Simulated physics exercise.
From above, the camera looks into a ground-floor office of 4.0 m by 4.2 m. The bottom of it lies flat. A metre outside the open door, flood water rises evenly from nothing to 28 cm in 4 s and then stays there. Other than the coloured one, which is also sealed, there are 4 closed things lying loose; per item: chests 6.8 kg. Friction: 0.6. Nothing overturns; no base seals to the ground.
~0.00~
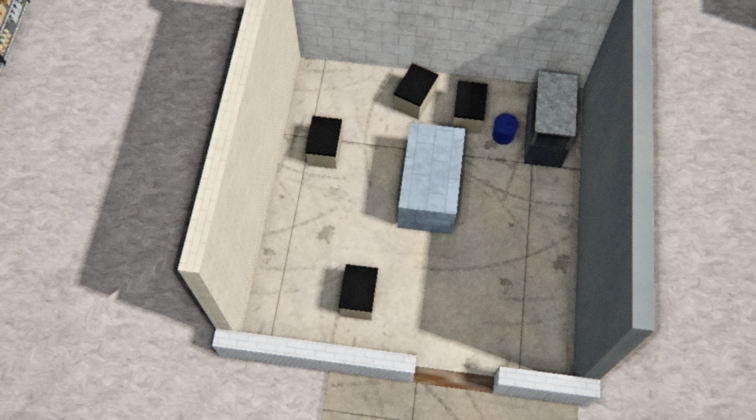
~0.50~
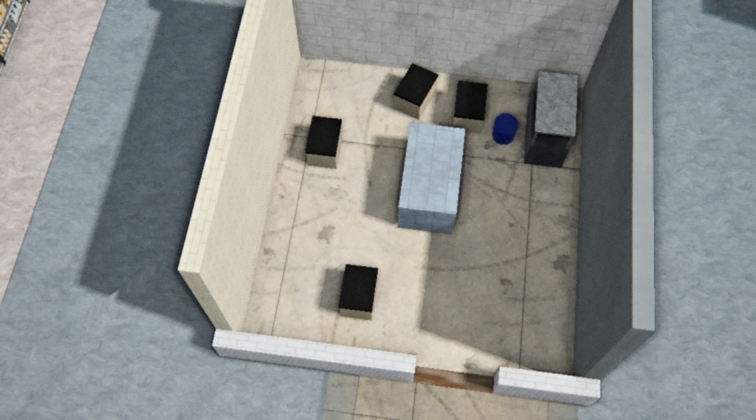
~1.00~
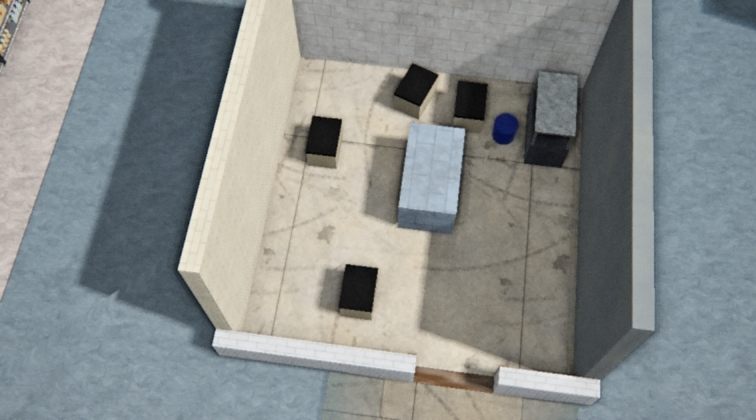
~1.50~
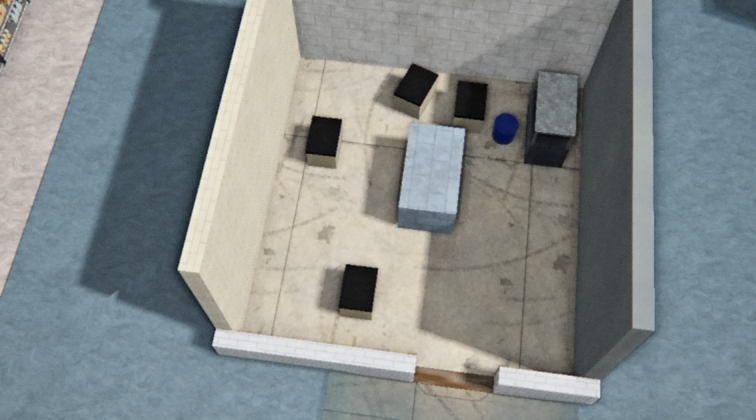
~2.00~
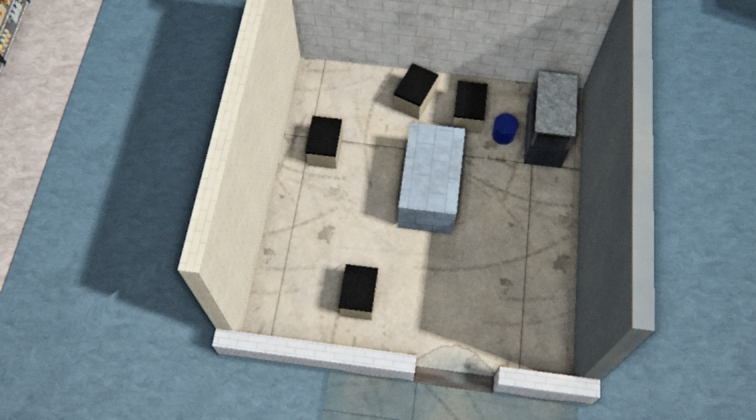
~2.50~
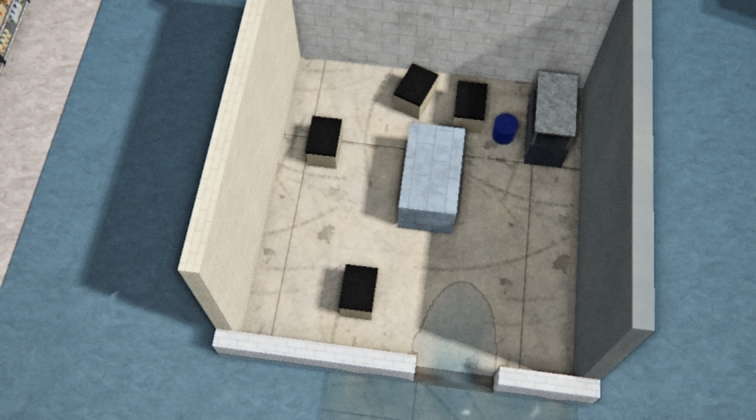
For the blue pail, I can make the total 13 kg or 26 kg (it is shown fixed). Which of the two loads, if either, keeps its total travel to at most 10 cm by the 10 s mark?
Only the heavier one.
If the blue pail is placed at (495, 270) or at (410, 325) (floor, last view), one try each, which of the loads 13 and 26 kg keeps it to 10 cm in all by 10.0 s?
Respectively, the heavy option is needed and the light option succeeds.
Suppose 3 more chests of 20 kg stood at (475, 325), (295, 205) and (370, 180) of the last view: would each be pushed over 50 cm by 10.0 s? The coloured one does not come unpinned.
The first comes out above the threshold, the second below the threshold, the third below the threshold.
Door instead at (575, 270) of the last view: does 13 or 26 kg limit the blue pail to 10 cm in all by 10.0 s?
The small mass already works.
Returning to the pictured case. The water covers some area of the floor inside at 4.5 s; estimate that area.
Somewhere around 7.5 m2, roughly.
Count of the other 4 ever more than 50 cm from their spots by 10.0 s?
The tally stands at 3.
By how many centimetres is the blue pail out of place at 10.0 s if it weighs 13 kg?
I'd put it at roughly 40 cm.
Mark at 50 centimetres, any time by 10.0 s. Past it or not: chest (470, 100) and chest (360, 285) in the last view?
First above the mark, then below the mark.
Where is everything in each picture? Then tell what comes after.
The blue pail at (506, 124), on the bottom; 0.0 m2 under water; 0 of 5 have shifted, in the first picture.
The blue pail at (506, 124) rests on the ground; water covers 0.0 m2; 0 of 5 have shifted, in the second picture.
The blue pail at (506, 124), on the bottom; water covers 0.0 m2; 0 of 5 have shifted, in the third picture.
The blue pail at (506, 124) rests on the ground; 0.0 m2 under water; 0 of 5 have shifted, in the fourth picture.
The blue pail at (506, 124), on the bottom; water covers 0.2 m2; 0 of 5 have shifted, in the fifth picture.
The blue pail at (506, 124) rests on the ground; 0.8 m2 under water; 0 of 5 have shifted, in the sixth picture.
After 3.5 s the blue pail would be 0 cm from its start with 13 kg and 0 cm from its start with 26 kg; 0 cm of water round it then.
After 4.5 s the blue pail would be 0 cm from its start with 13 kg and 0 cm from its start with 26 kg; 3 cm of water round it then.
After 7.0 s the blue pail would be 1 cm from its start with 13 kg and 0 cm from its start with 26 kg; 7 cm of water round it then.
After 10.0 s the blue pail would be 40 cm from its start with 13 kg and 0 cm from its start with 26 kg; 11 cm of water round it then.
